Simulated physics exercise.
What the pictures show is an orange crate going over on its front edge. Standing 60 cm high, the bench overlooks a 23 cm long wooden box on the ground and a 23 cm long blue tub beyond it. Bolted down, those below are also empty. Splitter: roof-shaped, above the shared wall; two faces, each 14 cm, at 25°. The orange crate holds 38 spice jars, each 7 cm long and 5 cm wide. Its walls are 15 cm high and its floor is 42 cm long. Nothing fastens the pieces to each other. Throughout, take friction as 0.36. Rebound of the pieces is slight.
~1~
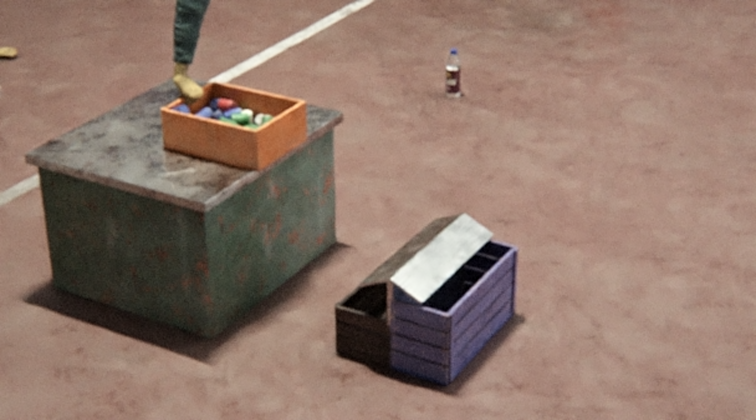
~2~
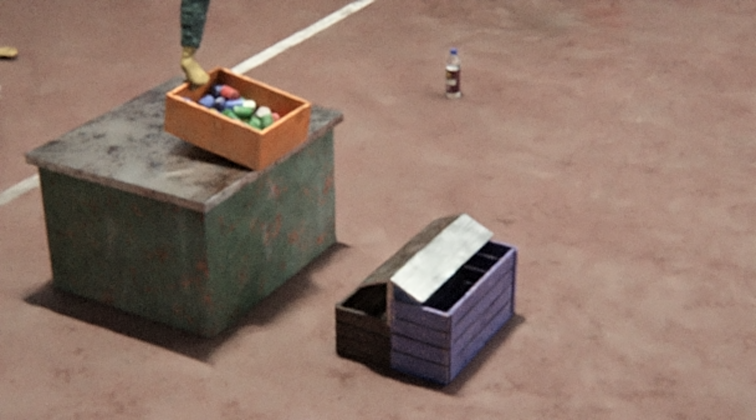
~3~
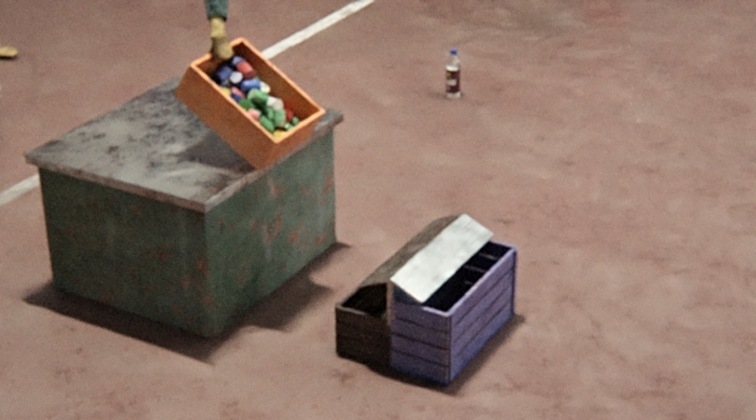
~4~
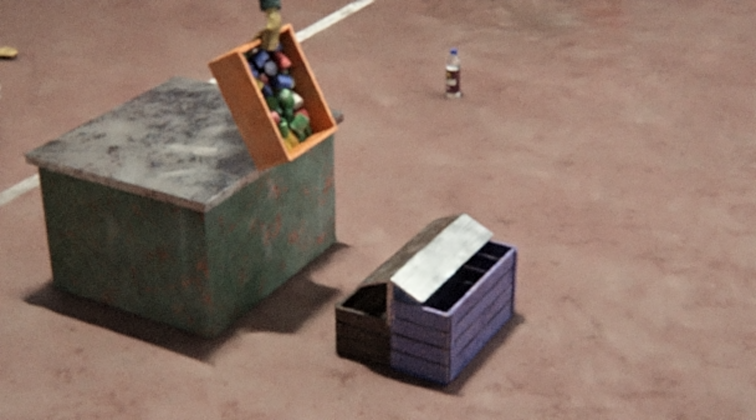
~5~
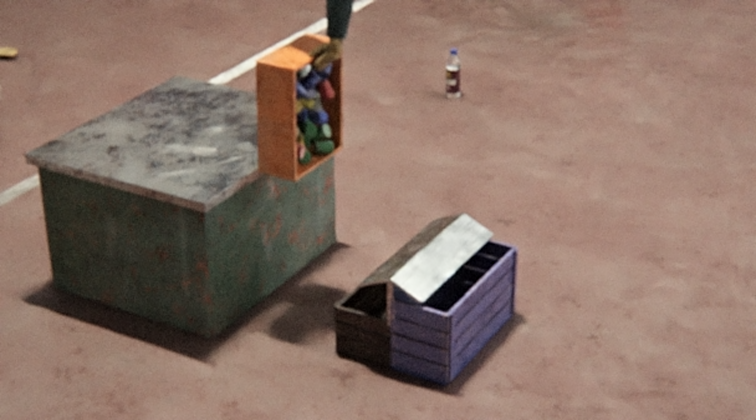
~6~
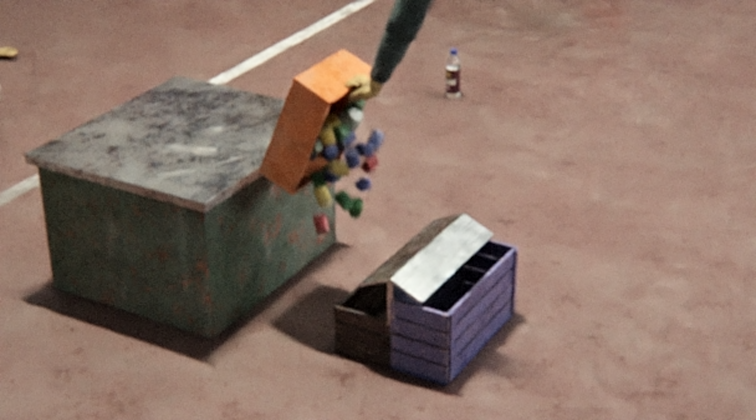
A hand lifted the back of an orange crate on a worn green bench, tipping it over the edge until it was past upright and the small colorful objects inside started tumbling out.
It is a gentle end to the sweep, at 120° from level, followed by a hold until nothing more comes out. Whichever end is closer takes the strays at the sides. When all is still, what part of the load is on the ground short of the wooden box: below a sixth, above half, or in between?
Above one half of them end up on the ground short of the wooden box.
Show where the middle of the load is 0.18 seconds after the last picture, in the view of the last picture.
About (365, 228).
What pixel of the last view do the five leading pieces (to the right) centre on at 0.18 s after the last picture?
Mean place: Roughly (413, 267).
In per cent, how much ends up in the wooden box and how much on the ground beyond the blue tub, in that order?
Shares: Approx. 35 % and 0 %.
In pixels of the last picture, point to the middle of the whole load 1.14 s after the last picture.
The centre sits near (370, 304).
Then, 0.18 s after the last picture, tilt 120°; 6 still in the orange crate, 6 in the wooden box, 2 on the ground short of the wooden box and 24 in the air.
Then, 0.41 s after the last picture, tilt 120°; 12 in the wooden box, 14 on the ground short of the wooden box and 12 in the air.
Then, 0.73 s after the last picture, tilt 120°; 12 in the wooden box, 1 in the blue tub, 21 on the ground short of the wooden box and 4 in the air.
Outcome (1.14 s after the last picture), 14 in the wooden box, 1 in the blue tub and 23 on the ground short of the wooden box. Asked share, 23 of 38, 61 per cent.
